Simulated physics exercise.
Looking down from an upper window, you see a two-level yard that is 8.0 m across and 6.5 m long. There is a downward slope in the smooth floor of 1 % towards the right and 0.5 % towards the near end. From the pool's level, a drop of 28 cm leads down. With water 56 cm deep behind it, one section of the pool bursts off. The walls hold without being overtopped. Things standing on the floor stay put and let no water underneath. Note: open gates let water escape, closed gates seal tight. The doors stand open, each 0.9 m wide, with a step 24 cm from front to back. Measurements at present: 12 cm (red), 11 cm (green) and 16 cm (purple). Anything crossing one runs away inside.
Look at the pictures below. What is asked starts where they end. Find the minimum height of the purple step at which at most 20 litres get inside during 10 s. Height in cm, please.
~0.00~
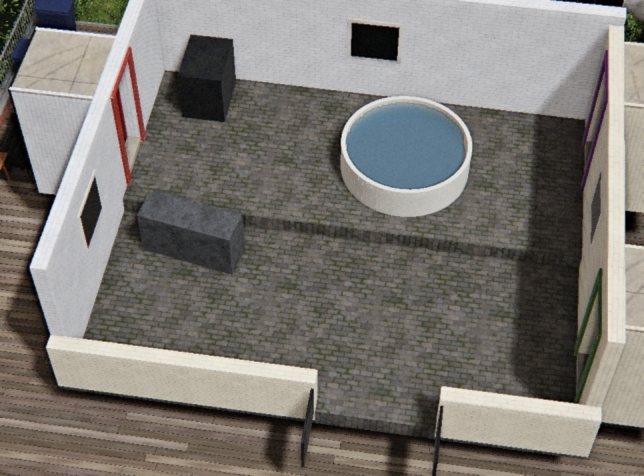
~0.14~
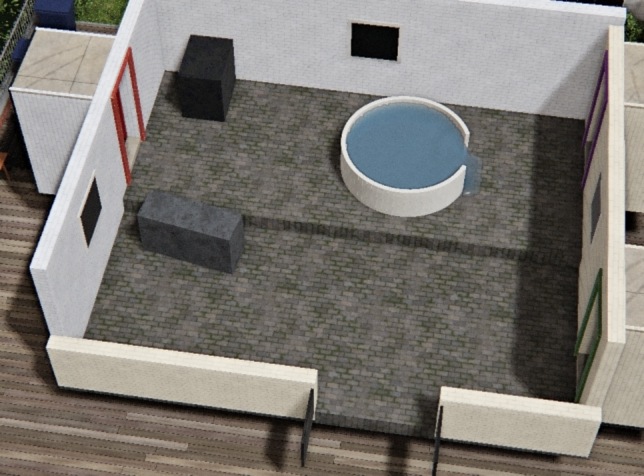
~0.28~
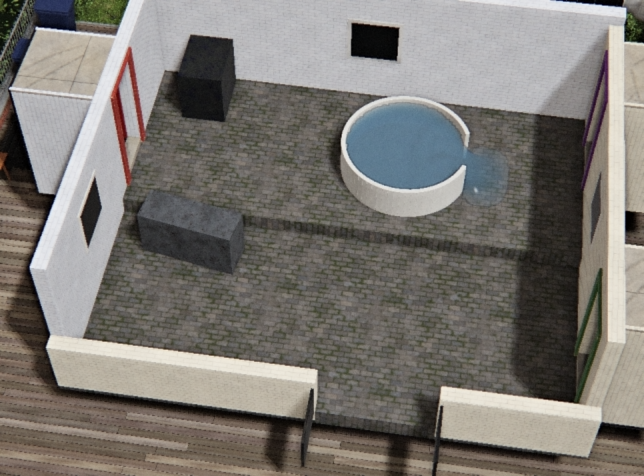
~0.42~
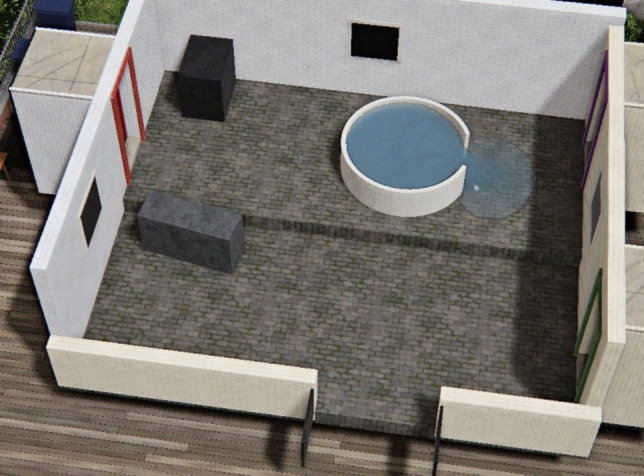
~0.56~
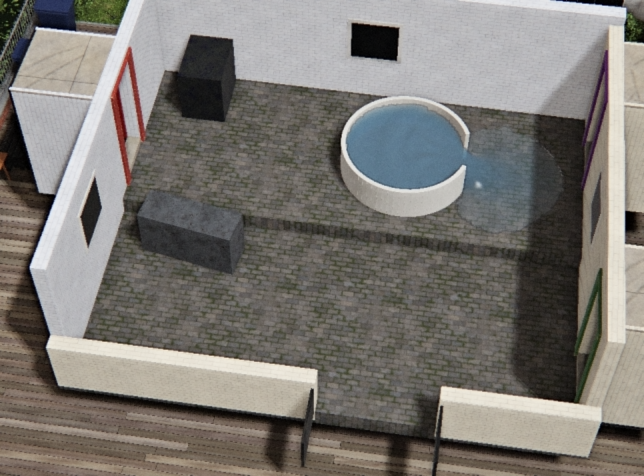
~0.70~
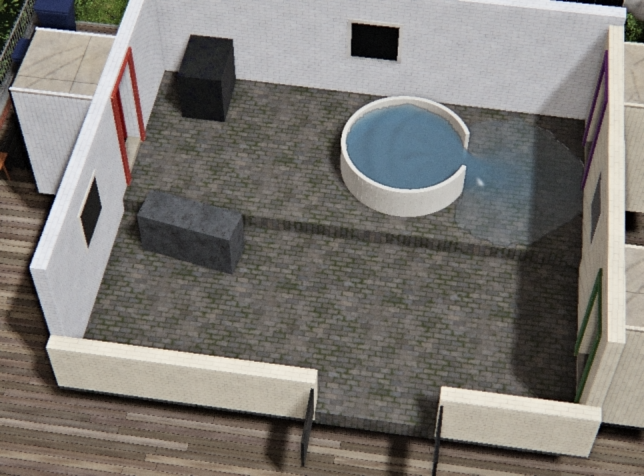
The minimum is about 22 cm.
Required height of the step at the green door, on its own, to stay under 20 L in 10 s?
Green door - some 8.5 centimetres.
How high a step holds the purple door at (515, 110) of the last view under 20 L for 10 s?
Roughly 8.0 cm.
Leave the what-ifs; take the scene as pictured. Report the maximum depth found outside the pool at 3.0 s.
About 24 cm.
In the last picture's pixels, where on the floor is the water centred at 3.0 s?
The centre of all the water is around (467, 186).
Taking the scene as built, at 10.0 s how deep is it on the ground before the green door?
About 10.0 cm.
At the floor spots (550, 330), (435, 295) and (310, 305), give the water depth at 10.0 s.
About 4, 2 and 2 cm.
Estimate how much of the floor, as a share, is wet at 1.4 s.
The wet part is about 15 per cent.
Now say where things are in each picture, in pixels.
Still water, 56 cm deep, in the pool at (406, 146); the purple door at (594, 127) is dry, in the first picture.
Water pours out at (465, 167) and has run 0.3 m, to (478, 183); about 9 cm deep outside, 56 cm at the back, in the second picture.
The gap is at (465, 168), the front 0.7 m out at (504, 161); the back of the pool holds 56 cm, in the third picture.
Water pours out at (465, 168) and has run 1.2 m, to (530, 174); about 5 cm deep outside, 56 cm at the back, in the fourth picture.
Water pours out at (465, 168) and has run 1.7 m, to (557, 175); about 4 cm deep outside, 56 cm at the back, in the fifth picture.
Water pours out at (465, 167) and has run 2.1 m, to (584, 175); about 3 cm deep outside, 53 cm at the back; the purple door at (594, 127), 2.2 m from the gap, is still 0.1 m from the nearest water, in the sixth picture.
After 1.4 s water covers 15 % of the floor, deepest (30 cm) near (469, 172); 24 cm at the purple door, 7 litres in over its 16 cm step.
After 3.0 s water covers 20 % of the floor, deepest (24 cm) near (580, 185); 22 cm at the purple door, 63 litres in over its 16 cm step.
After 10.0 s water covers 75 % of the floor, deepest (12 cm) near (580, 185); 10 cm at the purple door, 85 litres in over its 16 cm step.
At the purple door as built, the water arrived by 0.8 s and peaked near 26 cm at 1.8 s.
With a step of 19.5 cm, 37 litres would have come in within the 10 s; with 26 cm, 3 litres. So under 20 litres takes about 22 cm.
